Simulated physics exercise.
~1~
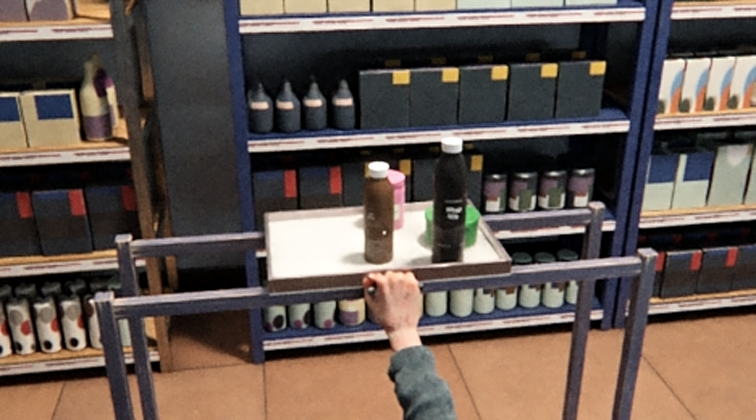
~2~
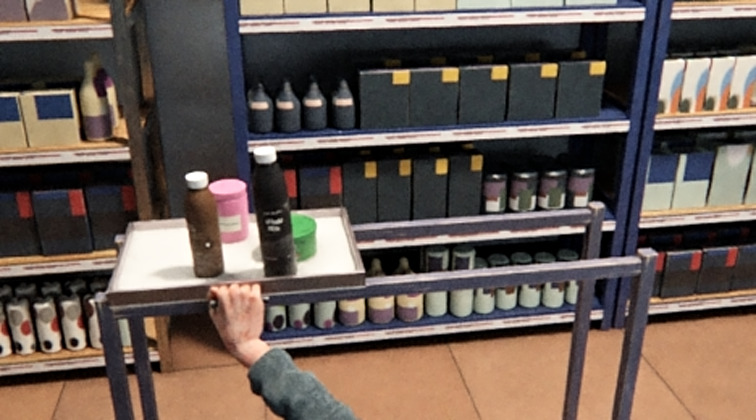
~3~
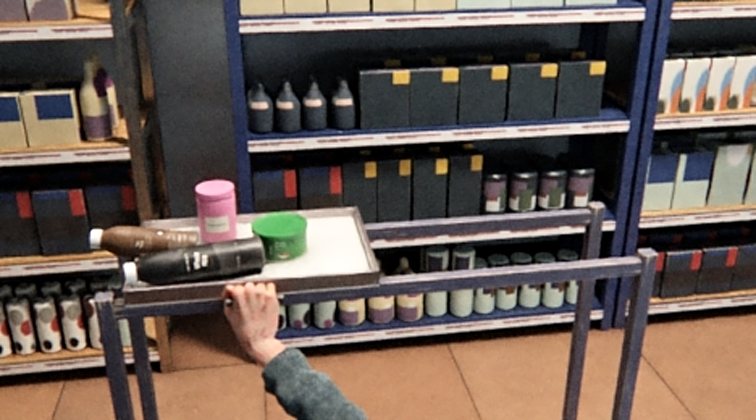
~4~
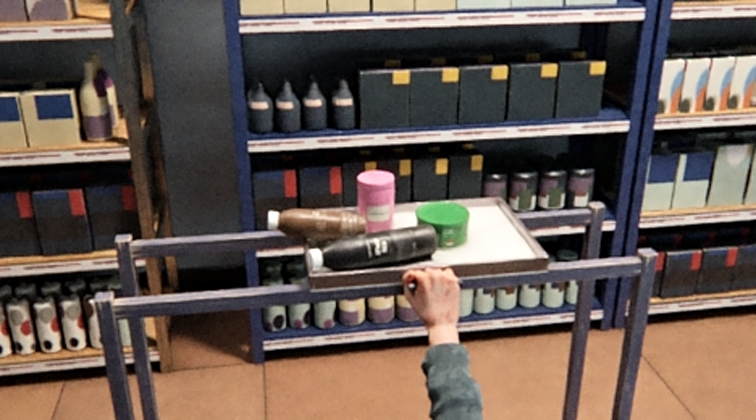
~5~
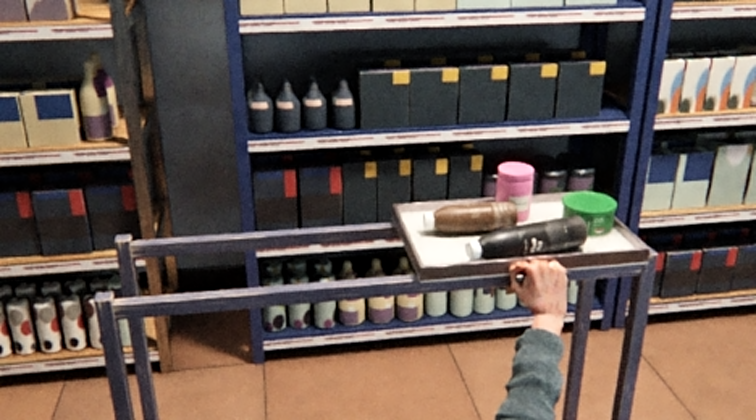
A tray holding two bottles, a pink jar and a green tub slid left along rails with a hand at its front edge, both bottles toppled, and it then slid far right, ending with the jar upright and the bottles lying down.
